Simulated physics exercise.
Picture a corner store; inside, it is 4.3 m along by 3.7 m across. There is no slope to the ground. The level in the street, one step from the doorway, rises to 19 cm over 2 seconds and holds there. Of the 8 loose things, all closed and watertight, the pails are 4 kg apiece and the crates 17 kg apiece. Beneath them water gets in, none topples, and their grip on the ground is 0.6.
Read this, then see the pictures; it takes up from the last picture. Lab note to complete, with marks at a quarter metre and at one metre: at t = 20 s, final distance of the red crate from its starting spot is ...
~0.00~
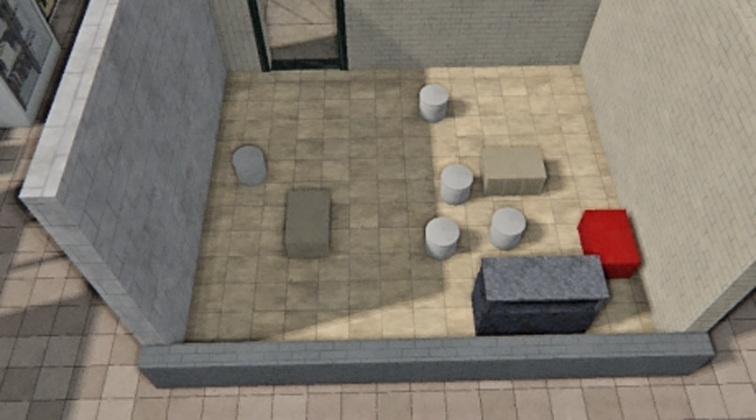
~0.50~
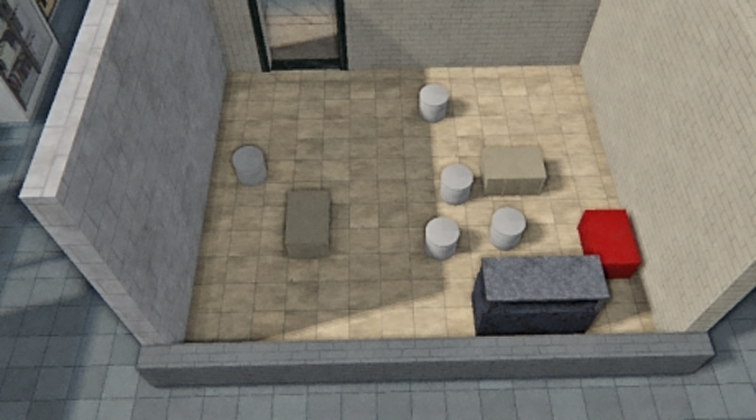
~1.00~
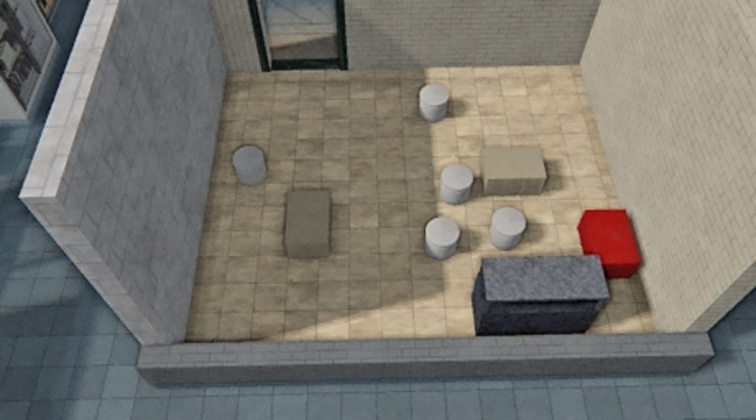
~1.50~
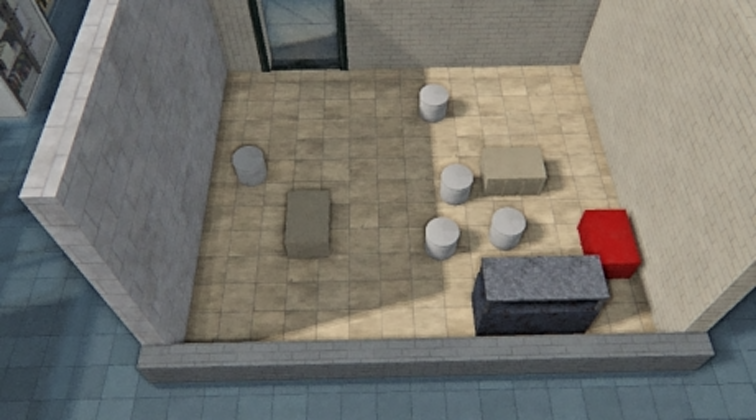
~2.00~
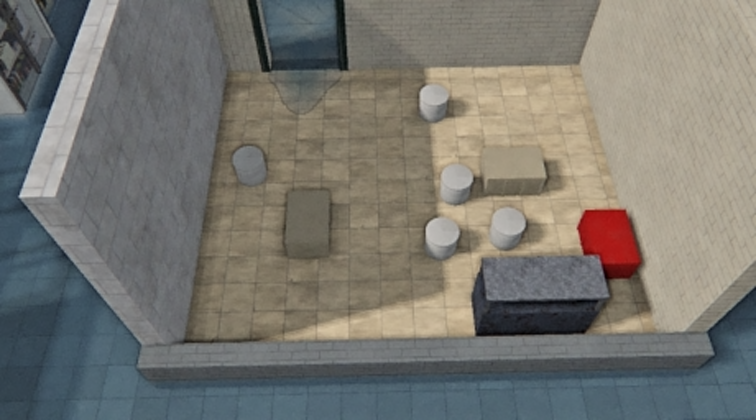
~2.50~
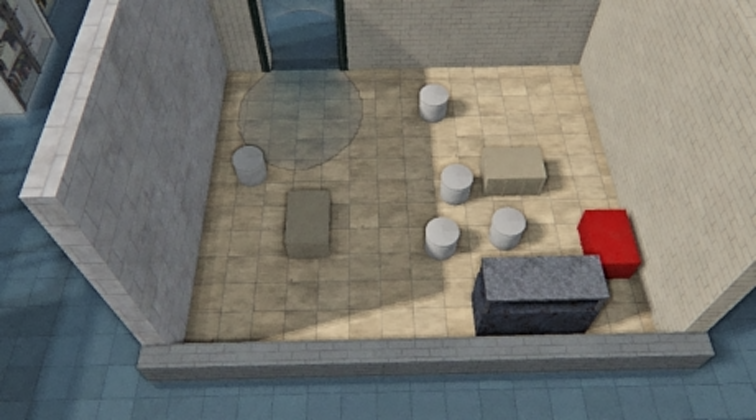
At t = 20 s the distance is above one metre.
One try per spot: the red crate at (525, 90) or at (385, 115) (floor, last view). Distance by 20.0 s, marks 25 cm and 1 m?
Respectively, it ends up distant and ends up distant.
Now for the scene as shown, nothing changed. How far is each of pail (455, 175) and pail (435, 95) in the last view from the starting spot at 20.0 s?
First 100 cm, then 200 cm.
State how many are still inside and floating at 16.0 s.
Total: 8.
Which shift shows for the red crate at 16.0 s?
About 250 cm out of place.
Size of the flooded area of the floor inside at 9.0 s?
About 15 m2 is covered.
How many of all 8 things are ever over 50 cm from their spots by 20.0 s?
The tally stands at 8.
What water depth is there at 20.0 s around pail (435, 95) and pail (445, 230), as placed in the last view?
11 and 10 cm.
After 4.0 s the red crate is near (612, 236), 0.0 m from its start, aground; 0 afloat.
After 9.0 s the red crate is near (613, 235), 0.0 m from its start, aground; 5 afloat.
After 16.0 s the red crate is near (523, 62), 2.4 m from its start, afloat; 8 afloat.
After 20.0 s the red crate is near (383, 76), 3.0 m from its start, afloat; 8 afloat.
